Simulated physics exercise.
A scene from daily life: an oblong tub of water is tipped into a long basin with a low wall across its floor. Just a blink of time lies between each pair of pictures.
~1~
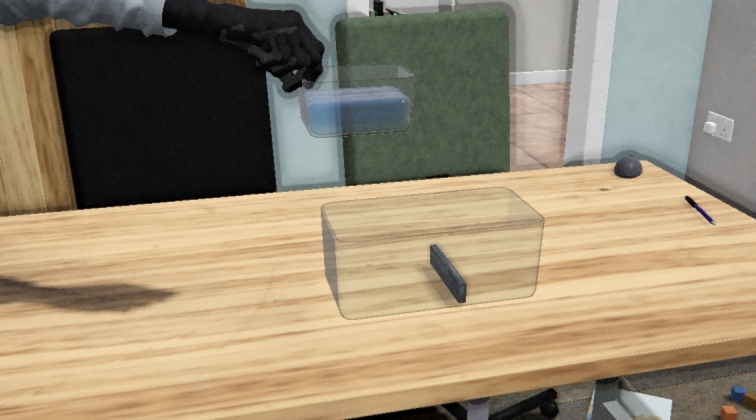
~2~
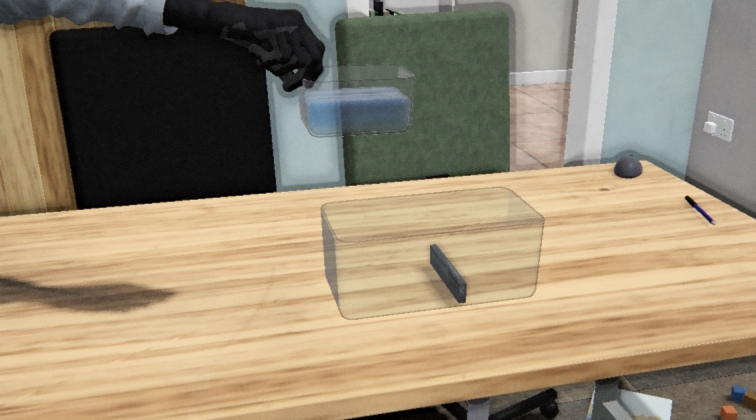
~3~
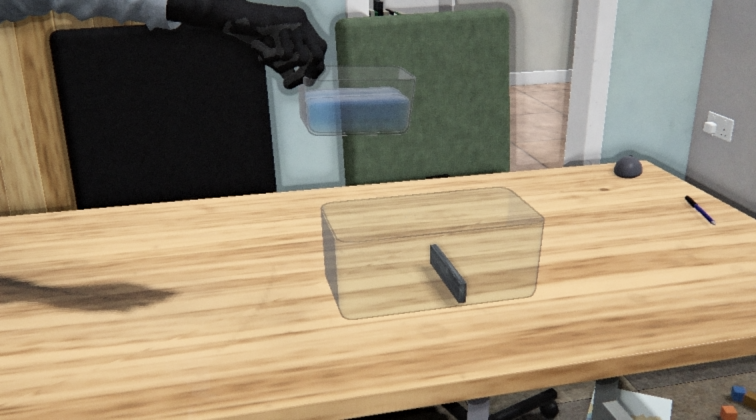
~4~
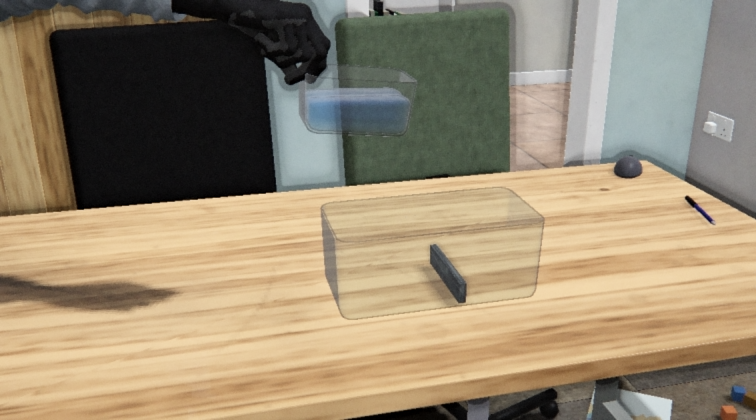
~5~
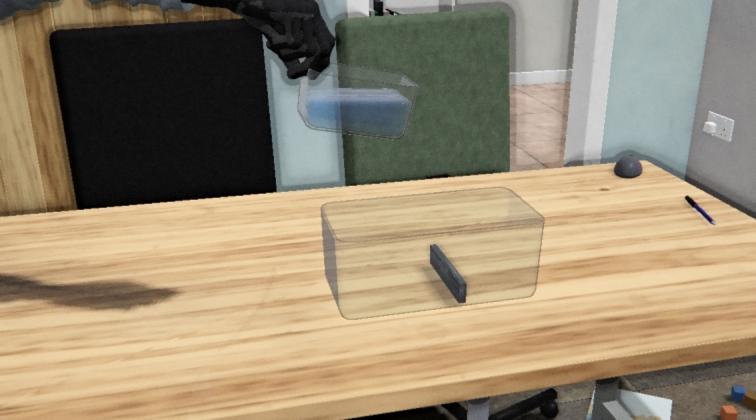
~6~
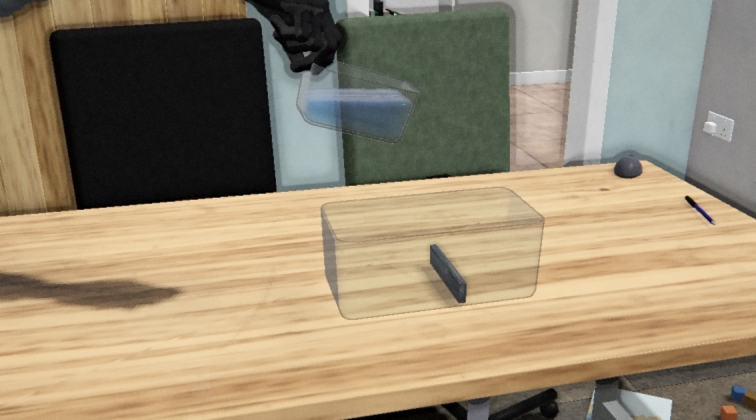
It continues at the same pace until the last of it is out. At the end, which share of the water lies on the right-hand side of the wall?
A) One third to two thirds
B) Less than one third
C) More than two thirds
The answer is A.
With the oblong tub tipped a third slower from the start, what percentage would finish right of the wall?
I'd say roughly 50 in every hundred ends up there.
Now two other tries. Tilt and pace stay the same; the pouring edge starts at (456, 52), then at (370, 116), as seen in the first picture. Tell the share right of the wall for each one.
Try one: 80 %; try two: 10 %.
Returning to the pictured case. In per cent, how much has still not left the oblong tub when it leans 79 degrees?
40 per cent or so.
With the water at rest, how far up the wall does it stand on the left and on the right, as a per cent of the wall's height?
On the left it's around 30 per cent; on the right, 40 per cent.
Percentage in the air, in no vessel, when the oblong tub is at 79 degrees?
Airborne fraction: Approx. 50 %.
A moment on, the oblong tub is tipped on its side and 42 per cent is still to pour, 7 is left of the wall and 4 right of it.
Next, the oblong tub is tipped right over and 7 per cent is still to pour, 38 is left of the wall and 43 right of it.
Then the oblong tub is tipped right over and 0 per cent is still to pour, 55 is left of the wall and 43 right of it.
Later the oblong tub is tipped right over and 0 per cent is still to pour, 55 is left of the wall and 43 right of it.
In the end 55 per cent lies left of the wall, 43 right of it and 2 outside.
